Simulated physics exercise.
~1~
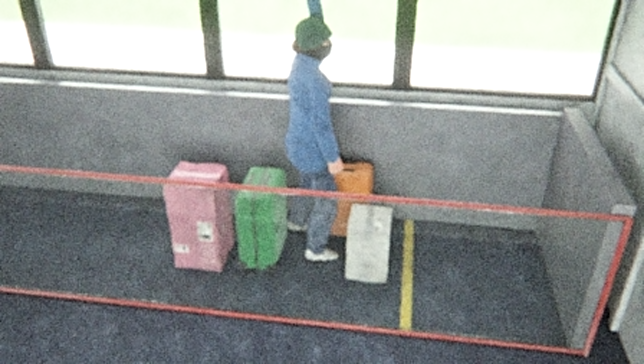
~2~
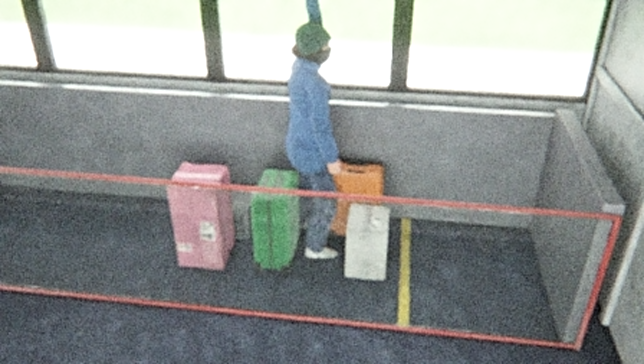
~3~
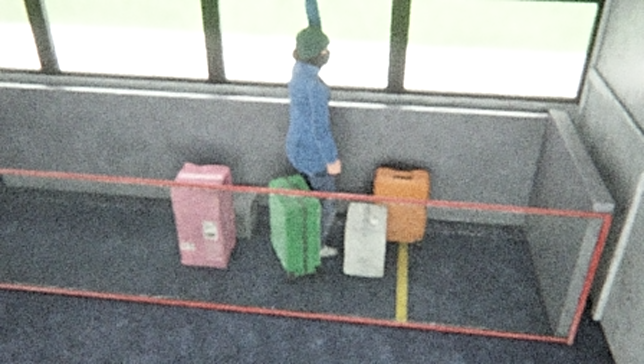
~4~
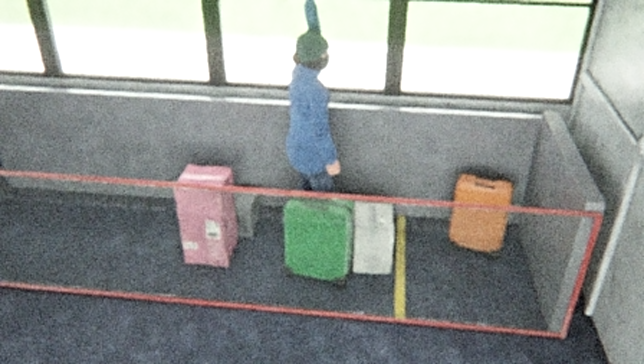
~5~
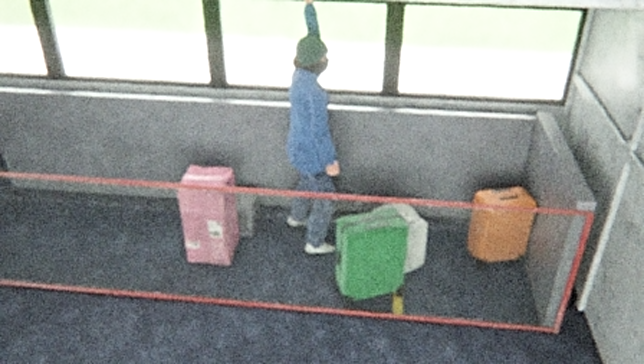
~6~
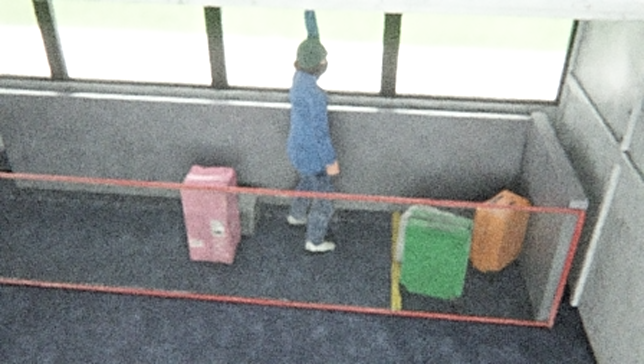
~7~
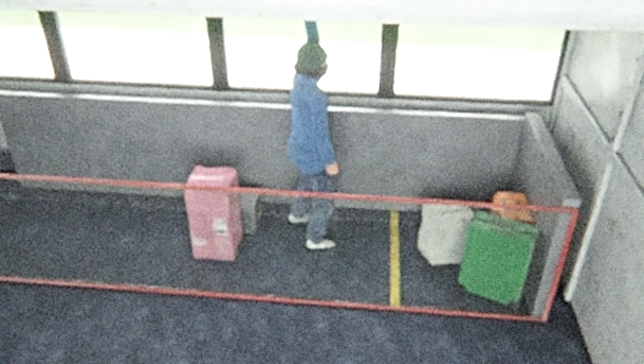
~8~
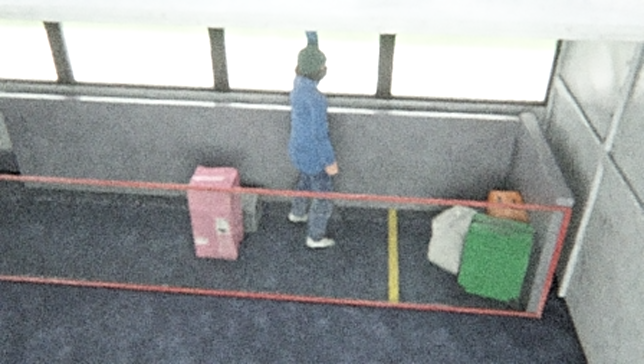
A big green suitcase slid right across the floor after a small orange one, pushing up against a pale bag, and all three ended bunched beyond the yellow line, while a pink case stayed put beside the standing traveller in blue.
